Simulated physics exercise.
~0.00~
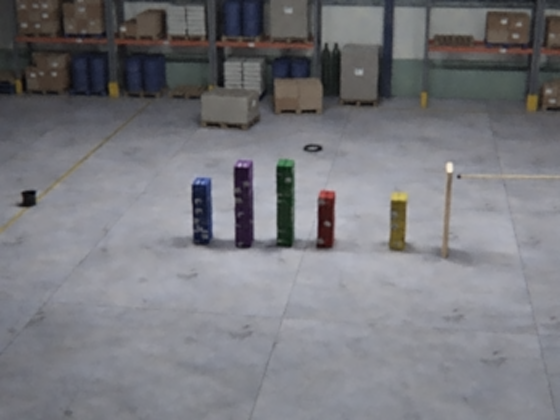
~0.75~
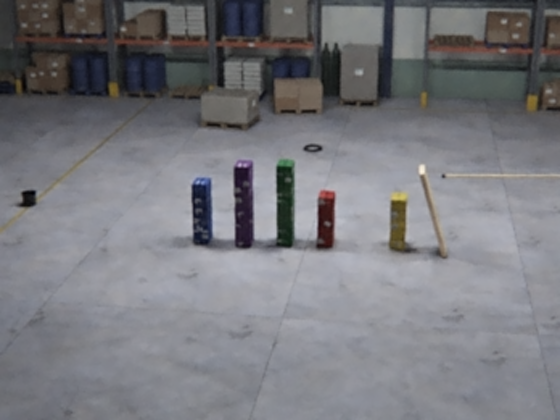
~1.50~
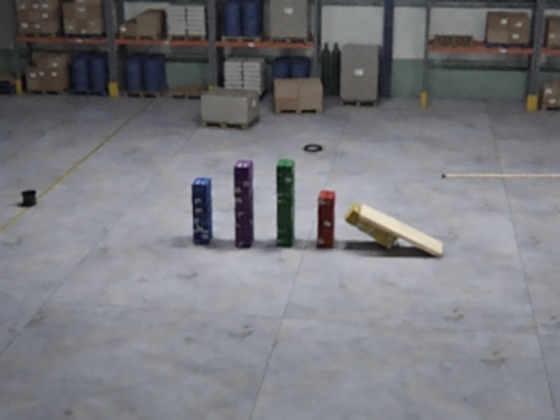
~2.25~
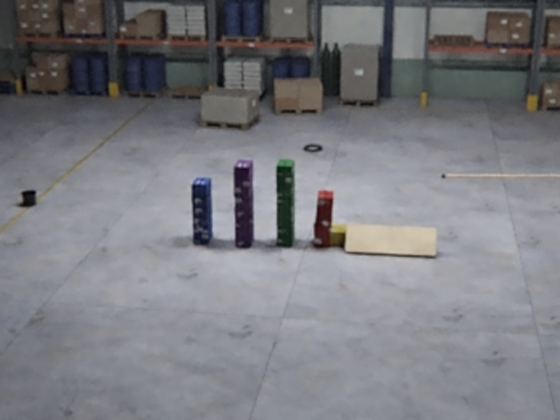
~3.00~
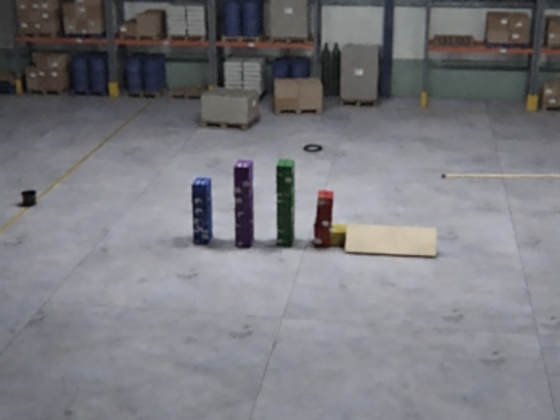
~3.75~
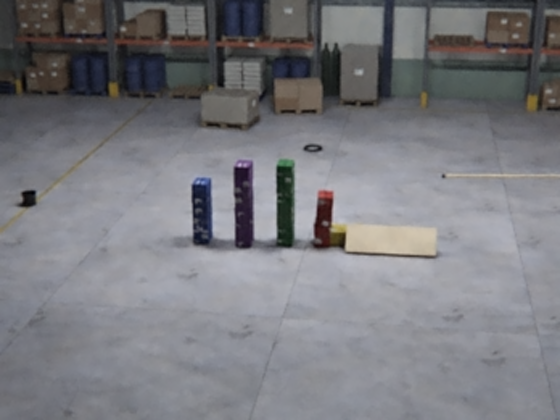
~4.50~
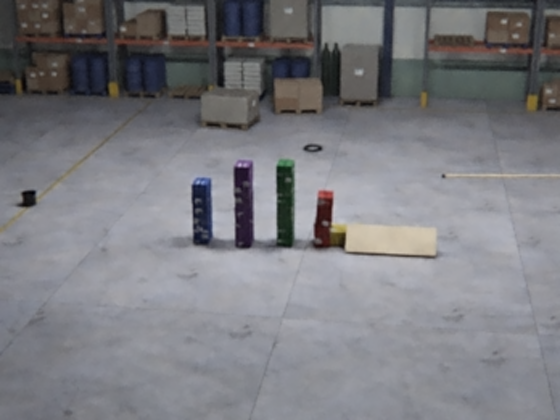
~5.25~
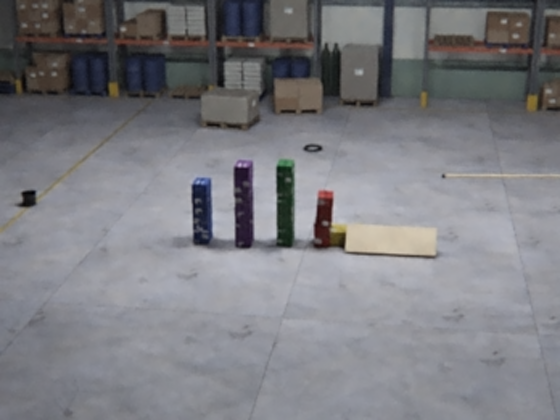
In a warehouse, a tall board standing at the right end of a row of five coloured stacks tipped left onto the yellow one and knocked it flat against the base of the red stack, which stayed standing with the green, purple and blue ones.
